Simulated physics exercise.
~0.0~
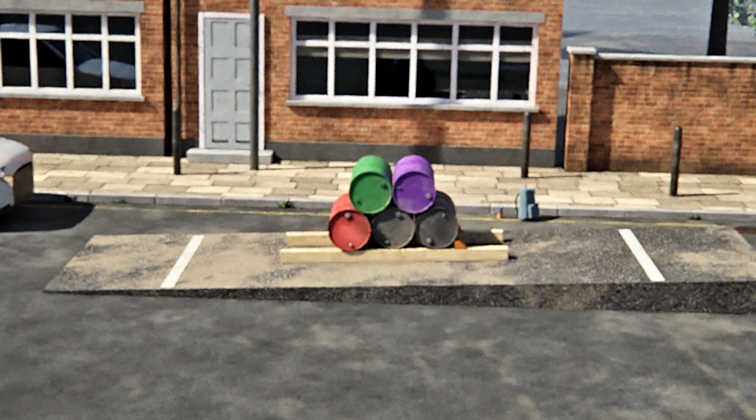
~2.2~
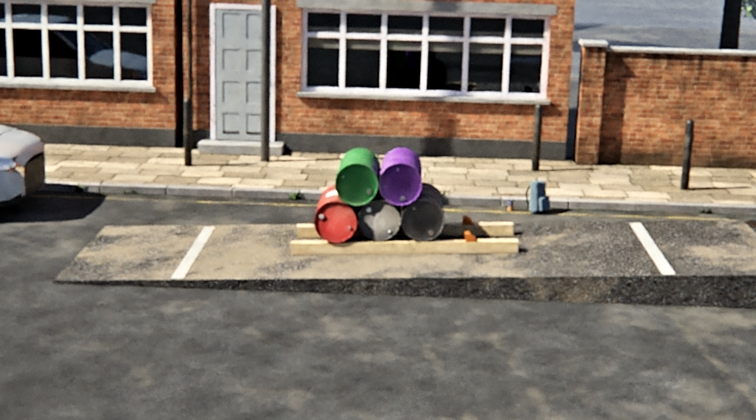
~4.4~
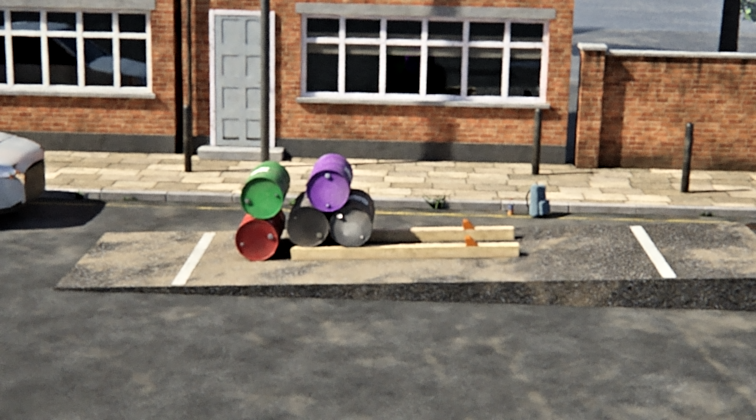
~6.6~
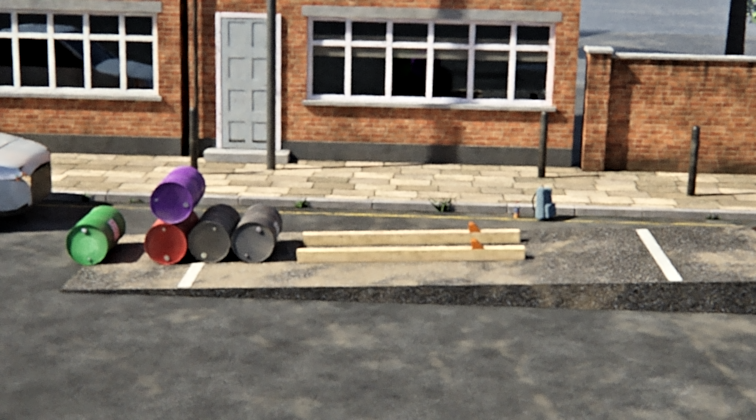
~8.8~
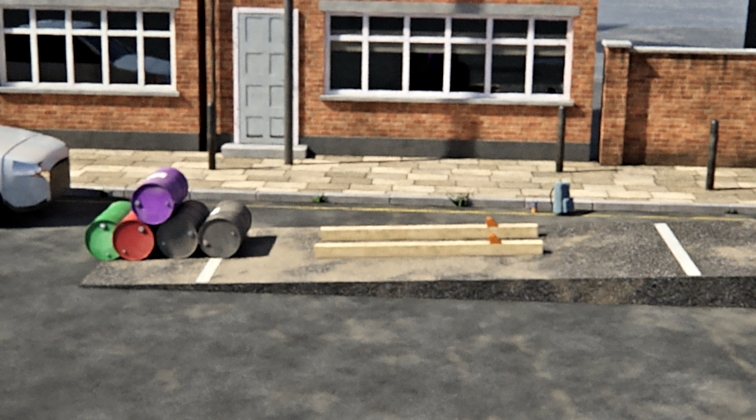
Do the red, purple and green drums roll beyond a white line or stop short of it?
The red, purple and green drums all end up beyond the left white line, with the purple one still resting on top of others.
